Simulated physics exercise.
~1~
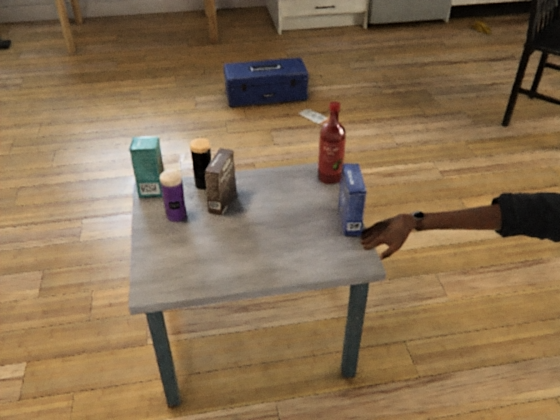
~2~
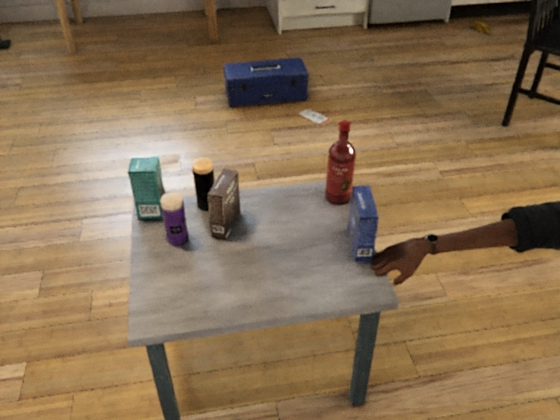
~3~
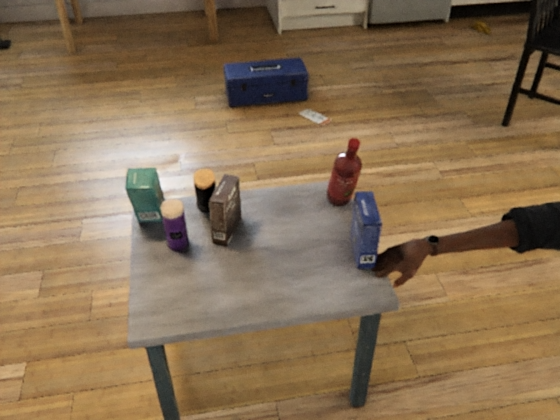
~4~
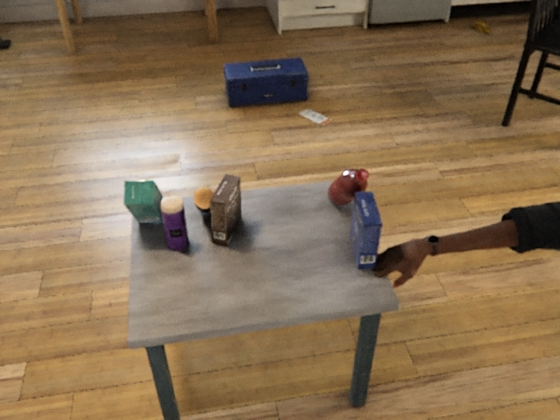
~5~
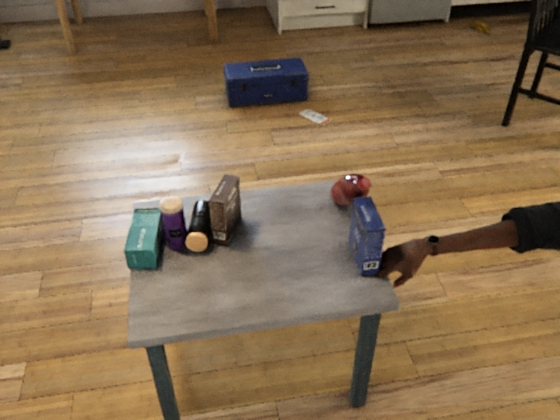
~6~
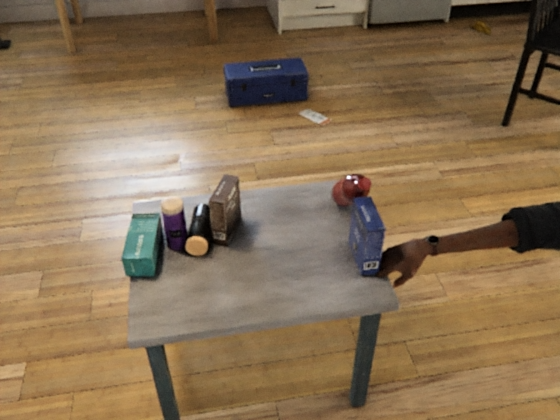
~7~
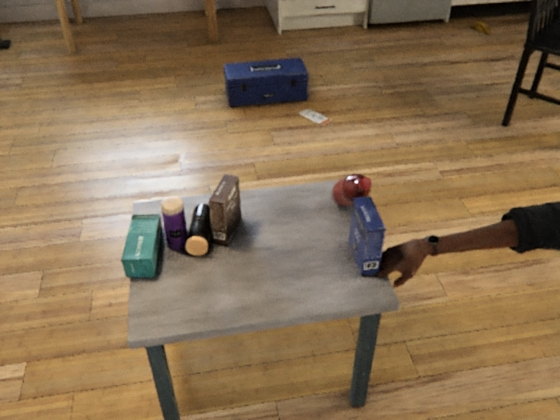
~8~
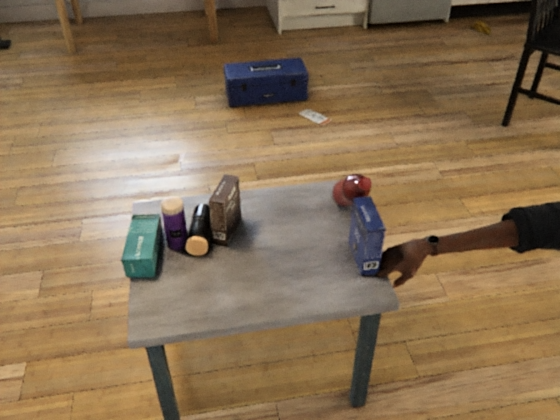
In a room with a wooden floor, a small grey-topped table holds a turquoise carton, a black jar, a purple jar, a brown packet, a red bottle and a blue packet, all upright. A hand reaching in from the right rests at the table's edge as the table shifts a short way toward the viewer and stops. The turquoise carton, black jar and red bottle then begin to tip backward. The bottle drops over behind the blue packet, and the carton and black jar topple onto their sides. Those three stay down, while the purple jar and both packets remain standing.
